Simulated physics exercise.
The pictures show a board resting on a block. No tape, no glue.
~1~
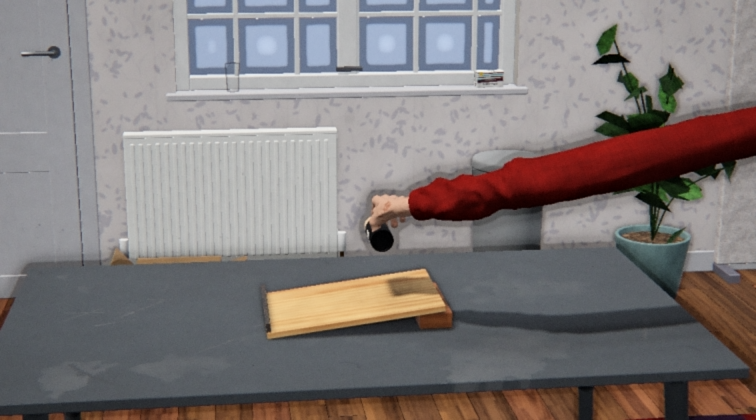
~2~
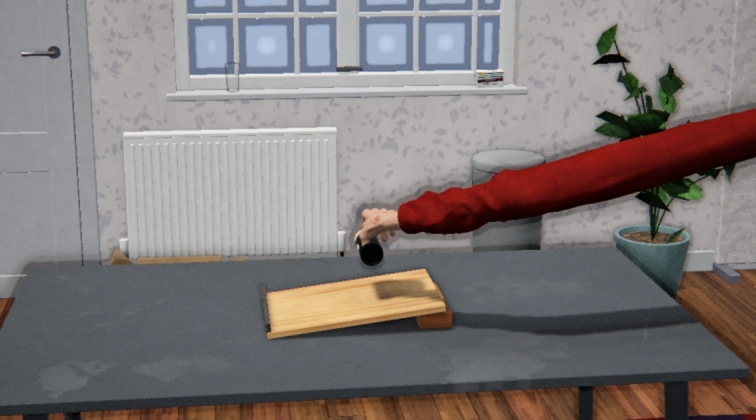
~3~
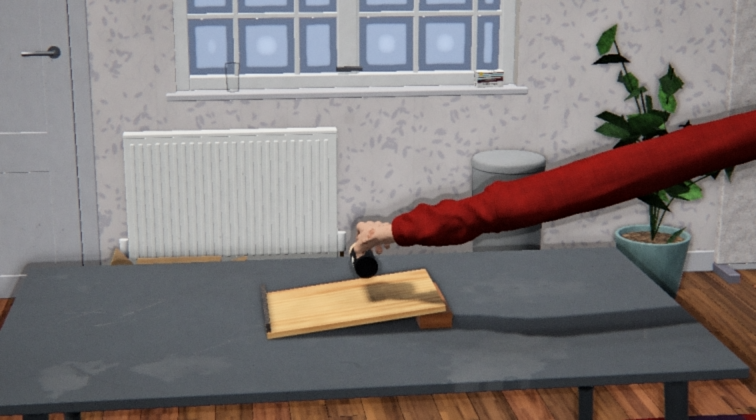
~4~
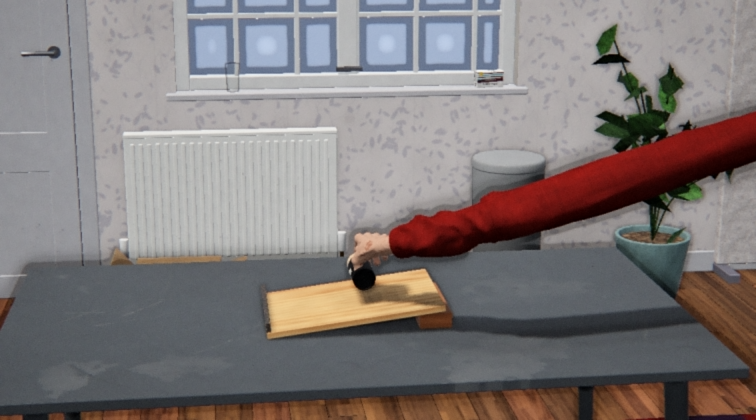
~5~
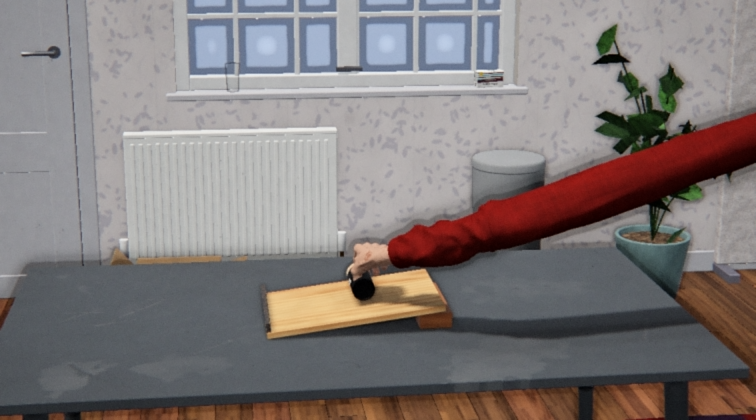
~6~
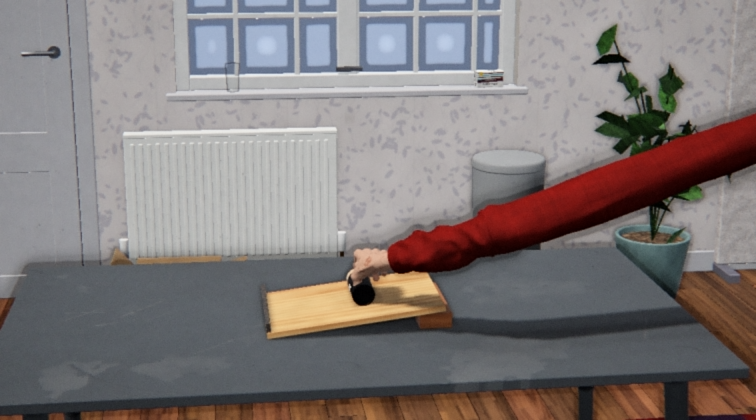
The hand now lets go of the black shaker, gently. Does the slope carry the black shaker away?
The black shaker goes downhill.
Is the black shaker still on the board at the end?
It is still on the board.
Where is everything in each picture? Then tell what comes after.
In the first frame, coming down; black shaker (379, 233).
In the second frame, coming down; black shaker (369, 247).
In the third frame, coming down; black shaker (363, 259).
In the fourth frame, coming down; black shaker (361, 271).
In the fifth frame, coming down; black shaker (361, 281).
In the sixth frame, set down, still held; black shaker (361, 287).
Then, 0.60 s after the last picture, black shaker rolled about its own width near (328, 292).
Then, 0.80 s after the last picture, black shaker rolled well along near (297, 297).
At rest, moved from the start, black shaker. Seen from the same camera at the end, black shaker near (279, 299). The black shaker slides or rolls down.
